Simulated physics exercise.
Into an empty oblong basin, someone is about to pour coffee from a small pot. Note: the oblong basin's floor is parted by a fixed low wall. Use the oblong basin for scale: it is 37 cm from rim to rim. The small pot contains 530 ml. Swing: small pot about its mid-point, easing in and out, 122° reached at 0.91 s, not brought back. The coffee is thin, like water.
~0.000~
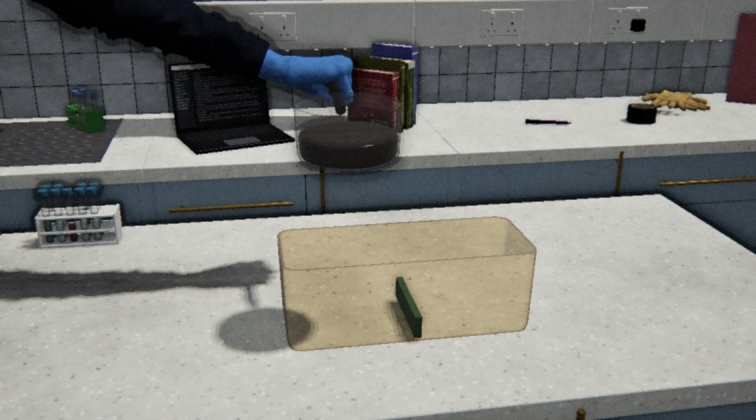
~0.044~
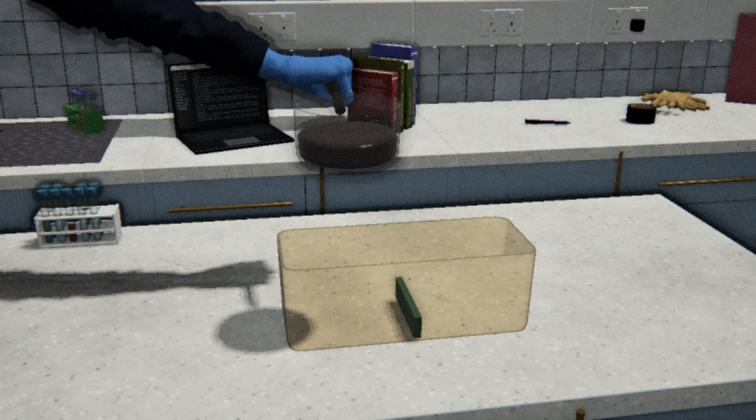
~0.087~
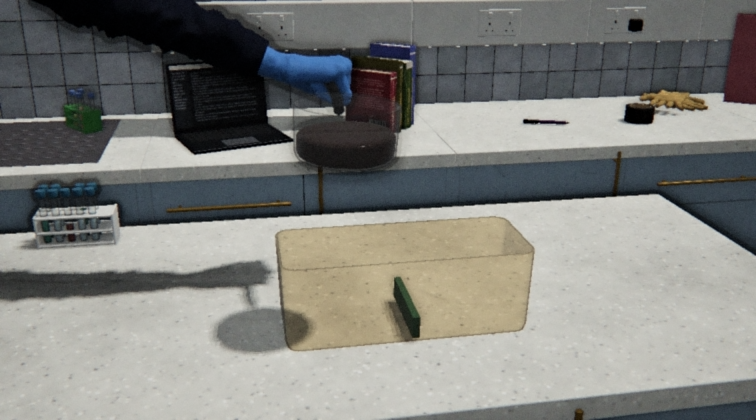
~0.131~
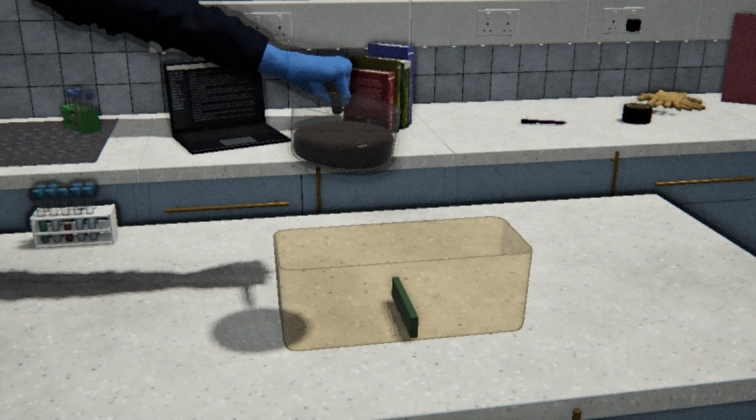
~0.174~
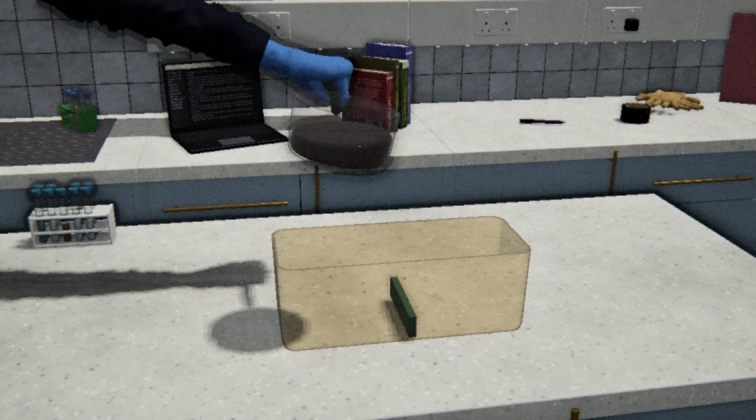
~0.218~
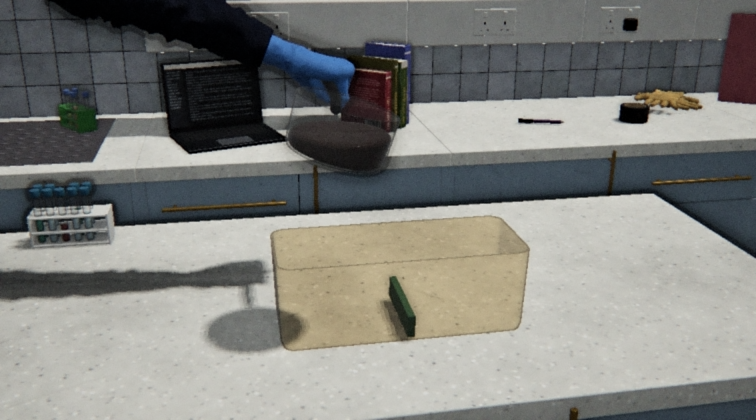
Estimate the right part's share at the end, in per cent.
Roughly 62 per cent is in the right part.
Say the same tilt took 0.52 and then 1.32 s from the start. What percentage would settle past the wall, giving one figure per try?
55 and 75 %.
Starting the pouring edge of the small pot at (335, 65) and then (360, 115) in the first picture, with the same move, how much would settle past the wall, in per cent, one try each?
Some 10 and 10 per cent, in that order.
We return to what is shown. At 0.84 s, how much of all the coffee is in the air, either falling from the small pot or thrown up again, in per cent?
Close to 14 %.
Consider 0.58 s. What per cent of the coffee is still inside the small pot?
Portion remaining: Approx. 48 per cent.
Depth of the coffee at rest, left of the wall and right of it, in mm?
About 8 mm left, about 14 mm right.
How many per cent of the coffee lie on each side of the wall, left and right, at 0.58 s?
Around 0 percent on the left and 5 on the right.
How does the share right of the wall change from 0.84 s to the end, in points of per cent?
Net change: A rise of about 1 %.
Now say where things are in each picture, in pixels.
In the first picture, it leans 0°; its right rim is at (400, 104); the coffee meets the walls at (298, 135) and (396, 131); the oblong basin's rim runs from (280, 251) to (522, 235); the wall's top is at (408, 297).
In the second picture, it leans 1°; its right rim is at (400, 105); the coffee meets the walls at (297, 135) and (396, 131).
In the third picture, it leans 3°; its right rim is at (399, 106); the coffee meets the walls at (296, 134) and (394, 131).
In the fourth picture, it leans 6°; its right rim is at (398, 109); the coffee meets the walls at (293, 134) and (392, 132).
In the fifth picture, it leans 11°; its right rim is at (398, 113); the coffee meets the walls at (291, 133) and (391, 132).
In the sixth picture, it leans 16°; its right rim is at (398, 119); the coffee meets the walls at (288, 132) and (390, 132).
Then, 0.58 s in, the tilt is 86° and 49 per cent is still to pour, 0 is left of the wall and 5 right of it.
Then, 0.84 s in, the tilt is 120° and 5 per cent is still to pour, 20 is left of the wall and 61 right of it.
Then, 1.11 s in, the tilt is 122° and 0 per cent is still to pour, 37 is left of the wall and 62 right of it.
Then, 1.41 s in, the tilt is 122° and 0 per cent is still to pour, 37 is left of the wall and 63 right of it.
Finally, 37 per cent lies left of the wall, 62 right of it and 1 outside.
